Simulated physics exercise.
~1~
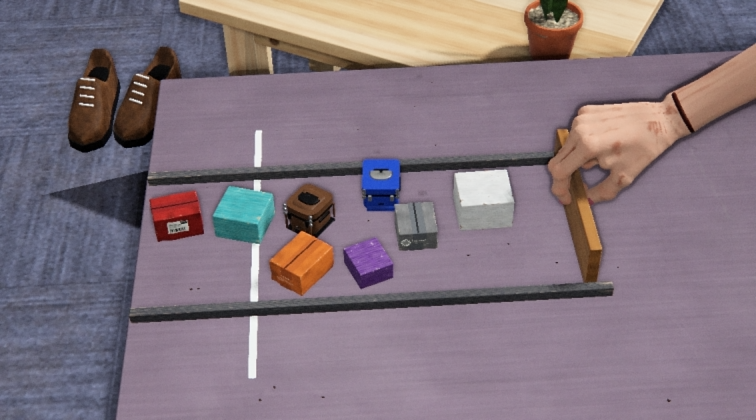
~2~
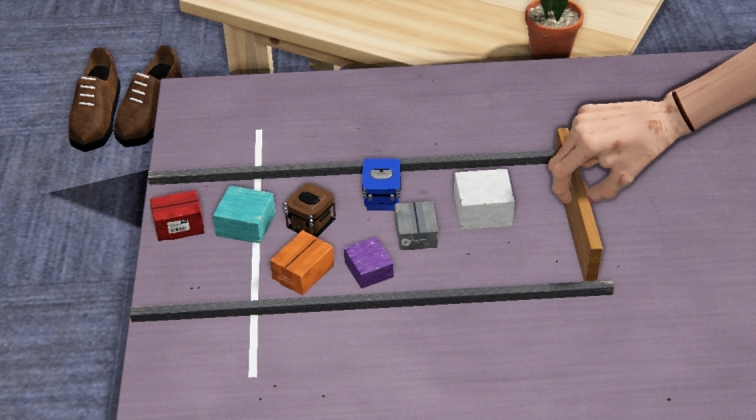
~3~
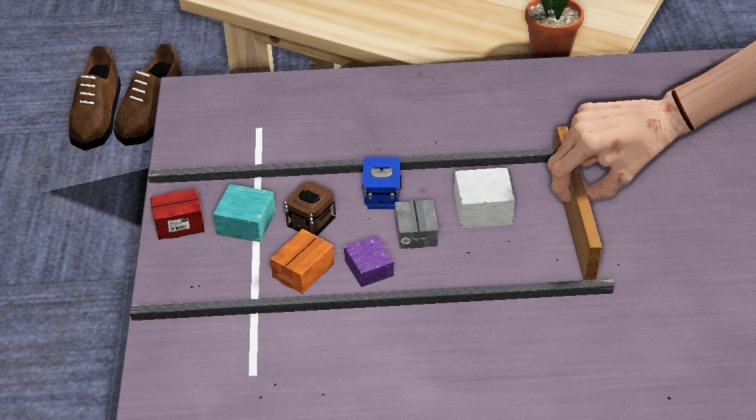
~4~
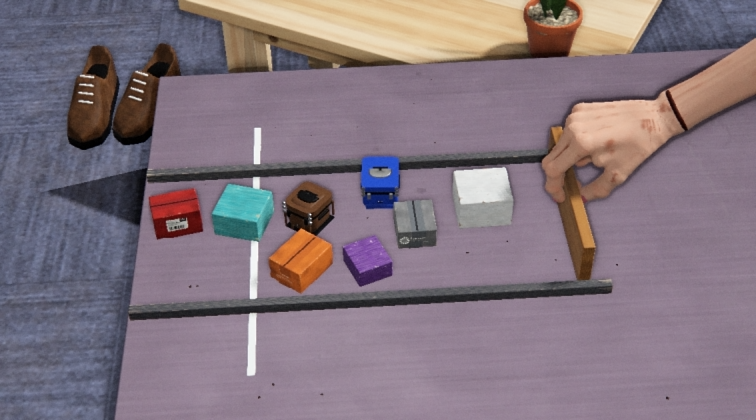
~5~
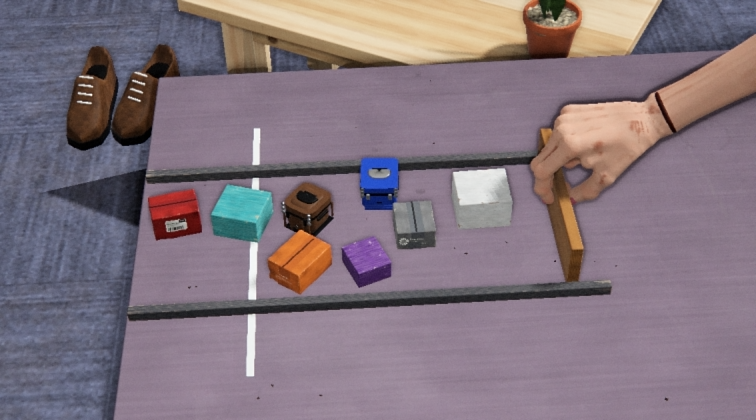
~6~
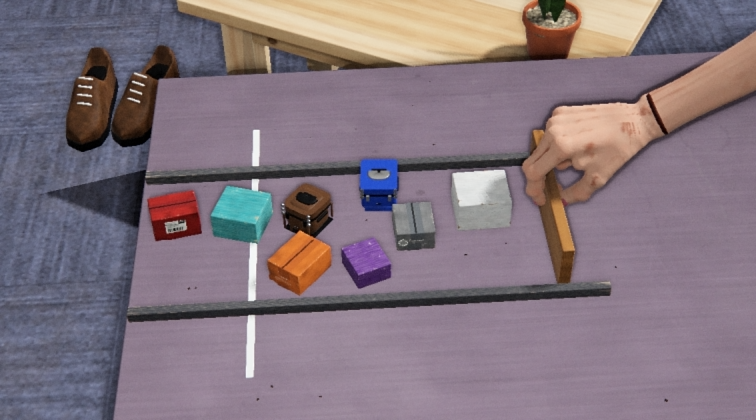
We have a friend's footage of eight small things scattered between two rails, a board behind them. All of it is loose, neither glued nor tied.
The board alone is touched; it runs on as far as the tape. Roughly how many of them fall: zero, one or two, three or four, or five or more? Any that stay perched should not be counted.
One to two come down.
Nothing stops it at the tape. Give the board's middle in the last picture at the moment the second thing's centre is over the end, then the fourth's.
I'd say close to (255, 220), then close to (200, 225).
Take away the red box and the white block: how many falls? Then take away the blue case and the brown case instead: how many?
Tally of falls: 0 for the first try, 1 for the second.
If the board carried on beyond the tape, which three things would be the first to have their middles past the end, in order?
The red box, then the turquoise block, then the brown case.
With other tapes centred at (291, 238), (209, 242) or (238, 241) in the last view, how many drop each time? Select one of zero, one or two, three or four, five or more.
1 or 2; either one or two; one to two.
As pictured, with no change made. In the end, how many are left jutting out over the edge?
Looks like 1 of them.
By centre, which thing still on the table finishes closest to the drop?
Answer: The turquoise block.
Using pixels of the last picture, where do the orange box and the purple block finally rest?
The orange box stops around (189, 283); the purple block around (231, 288).
Soon after, none off yet; red box at rest near (175, 216); turquoise block at rest near (242, 215); orange box at rest near (300, 263).
Then, none off yet; red box at rest near (175, 216); turquoise block at rest near (242, 215); orange box moving near (292, 270).
Further on, none off yet; red box moved about its own width near (145, 213); turquoise block moved about its own width near (191, 219); orange box moved about its own width near (247, 280).
By the end, the number that fall off is one or two; fallen, red box.
